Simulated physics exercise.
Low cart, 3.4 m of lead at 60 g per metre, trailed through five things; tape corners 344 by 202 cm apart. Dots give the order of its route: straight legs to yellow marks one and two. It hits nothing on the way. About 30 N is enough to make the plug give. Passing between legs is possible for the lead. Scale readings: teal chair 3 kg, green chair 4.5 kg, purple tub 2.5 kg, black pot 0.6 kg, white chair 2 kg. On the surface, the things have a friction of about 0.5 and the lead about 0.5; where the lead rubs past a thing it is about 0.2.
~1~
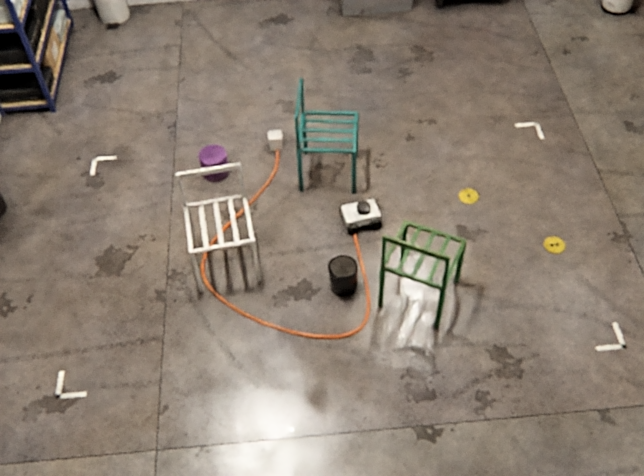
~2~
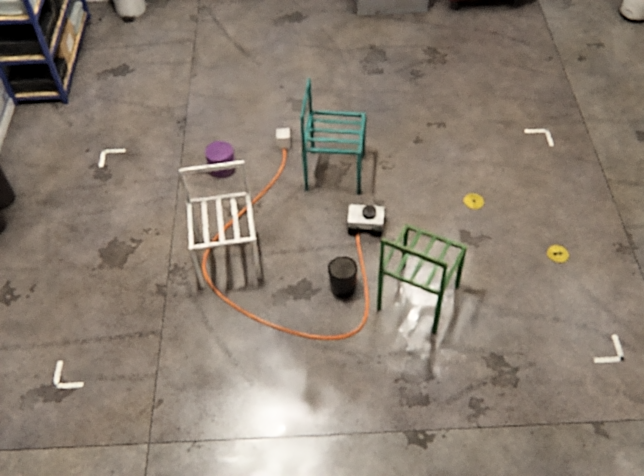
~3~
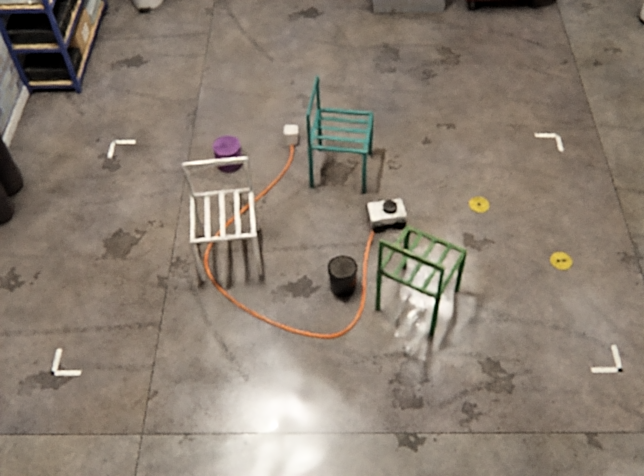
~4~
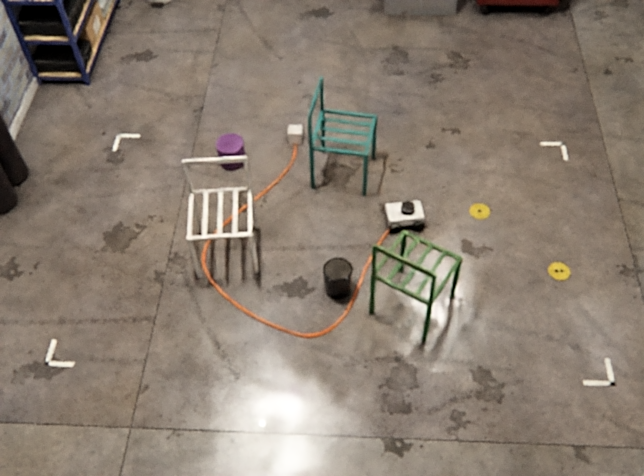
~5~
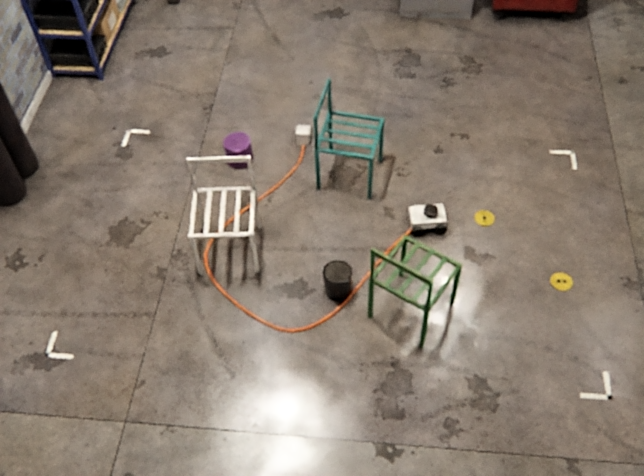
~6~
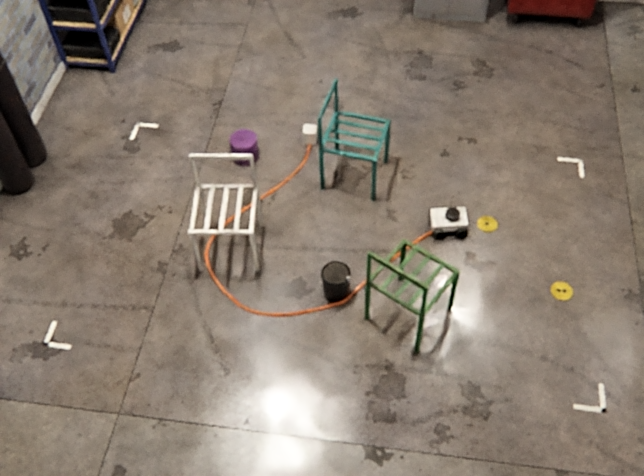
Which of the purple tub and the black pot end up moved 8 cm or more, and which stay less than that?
Outcome: The purple tub stays under that, the black pot stays under that.
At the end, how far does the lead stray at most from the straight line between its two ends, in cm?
Looks like close to 120 cm at the widest point.
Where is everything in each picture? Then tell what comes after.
The first frame shows shows, black pot (343, 266); marks (469, 196) (554, 245); lead runs through (272, 176) (236, 309) (337, 337) (361, 263); cart (354, 222).
In the second frame, shows, lead runs through (278, 175) (235, 306) (362, 264); cart (359, 223).
In the third frame, shows, lead runs through (284, 171) (234, 301) (366, 260); cart (379, 220).
In the fourth frame, shows, lead runs through (286, 171) (229, 299); cart (397, 221).
In the fifth frame, shows, lead runs through (293, 171) (229, 297); cart (419, 223).
The sixth frame shows shows, purple tub (243, 139); black pot (336, 273); lead runs through (298, 170) (228, 294); cart (441, 226).
Next, cart at (481, 224), lead slack at the fixed end; nothing else has moved.
Then, cart at (510, 244), lead slack at the fixed end; nothing else has moved.
After that, cart at (540, 271), lead slack at the fixed end; nothing else has moved.
Later, cart at (561, 290), lead slack at the fixed end; nothing else has moved.
At the end, cart at (561, 290), lead slack at the fixed end; black pot 0 cm off its start at (336, 273), purple tub 0 cm off its start at (243, 139).
